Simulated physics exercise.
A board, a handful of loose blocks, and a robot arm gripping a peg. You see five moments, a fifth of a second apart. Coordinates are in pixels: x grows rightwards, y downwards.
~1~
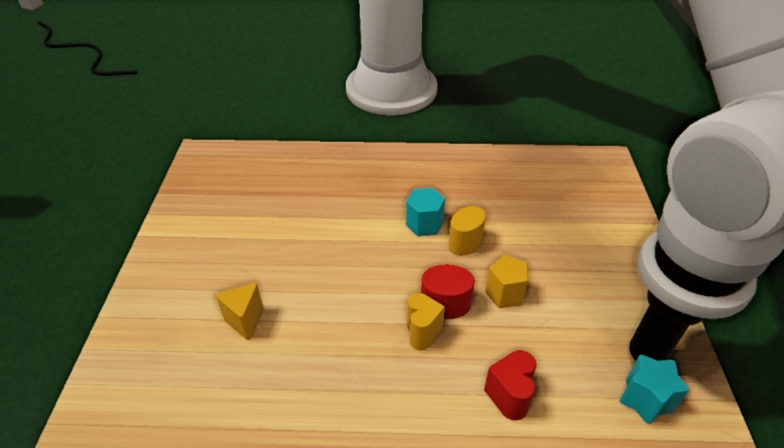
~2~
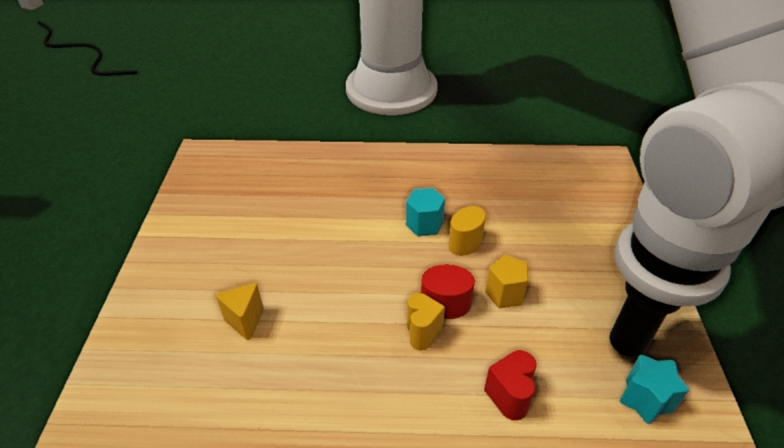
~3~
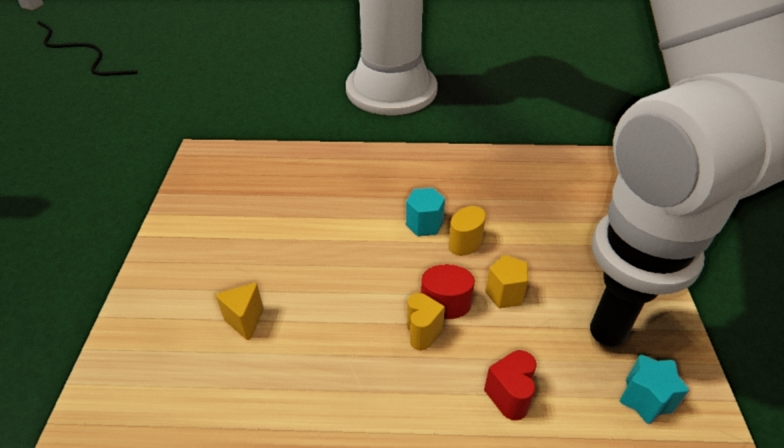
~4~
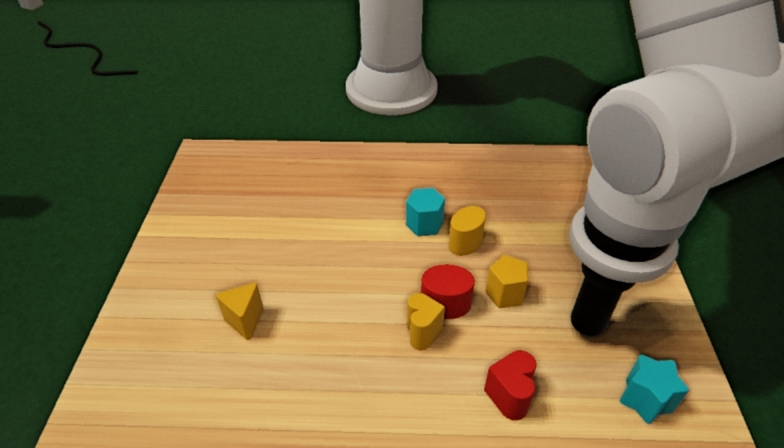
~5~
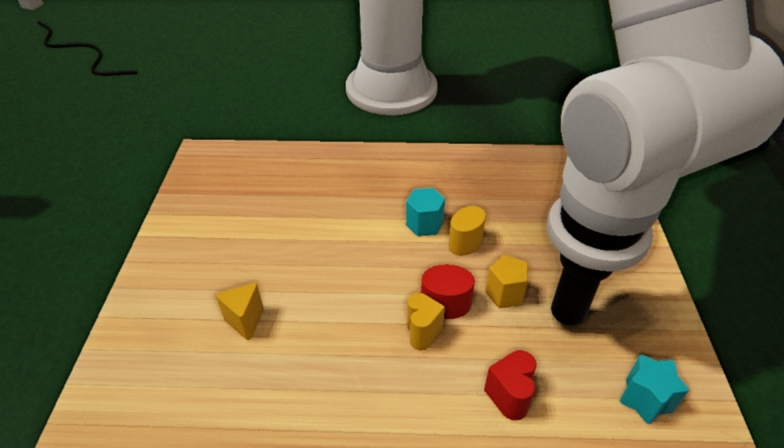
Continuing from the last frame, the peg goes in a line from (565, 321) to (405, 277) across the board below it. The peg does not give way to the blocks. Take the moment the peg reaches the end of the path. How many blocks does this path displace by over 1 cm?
The push will move two blocks.
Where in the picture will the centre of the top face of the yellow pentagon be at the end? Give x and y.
The centre of its top will be at (473, 246).
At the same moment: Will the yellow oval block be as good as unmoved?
I believe so.
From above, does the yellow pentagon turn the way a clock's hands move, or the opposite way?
Seen from overhead, it turns clockwise.
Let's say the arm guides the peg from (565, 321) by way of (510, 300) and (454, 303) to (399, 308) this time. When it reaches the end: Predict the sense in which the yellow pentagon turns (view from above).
I'd predict that, seen from above, the yellow pentagon rotates clockwise.
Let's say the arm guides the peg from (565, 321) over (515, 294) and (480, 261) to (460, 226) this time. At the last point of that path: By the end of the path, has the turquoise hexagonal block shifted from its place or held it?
Put simply, it goes somewhere else.
What follows on the original path. One third of the way, peg (510, 299); yellow pentagon (491, 258), turned 30° clockwise.
Two thirds of the way, peg (456, 284); red oval block (416, 277), turned 20° anticlockwise; yellow pentagon (473, 246), turned 105° clockwise.
At the end, peg (405, 268); yellow heart-shaped block unmoved; red oval block (380, 278), turned 85° anticlockwise; yellow oval block unmoved; yellow pentagon (473, 246), turned 105° clockwise.
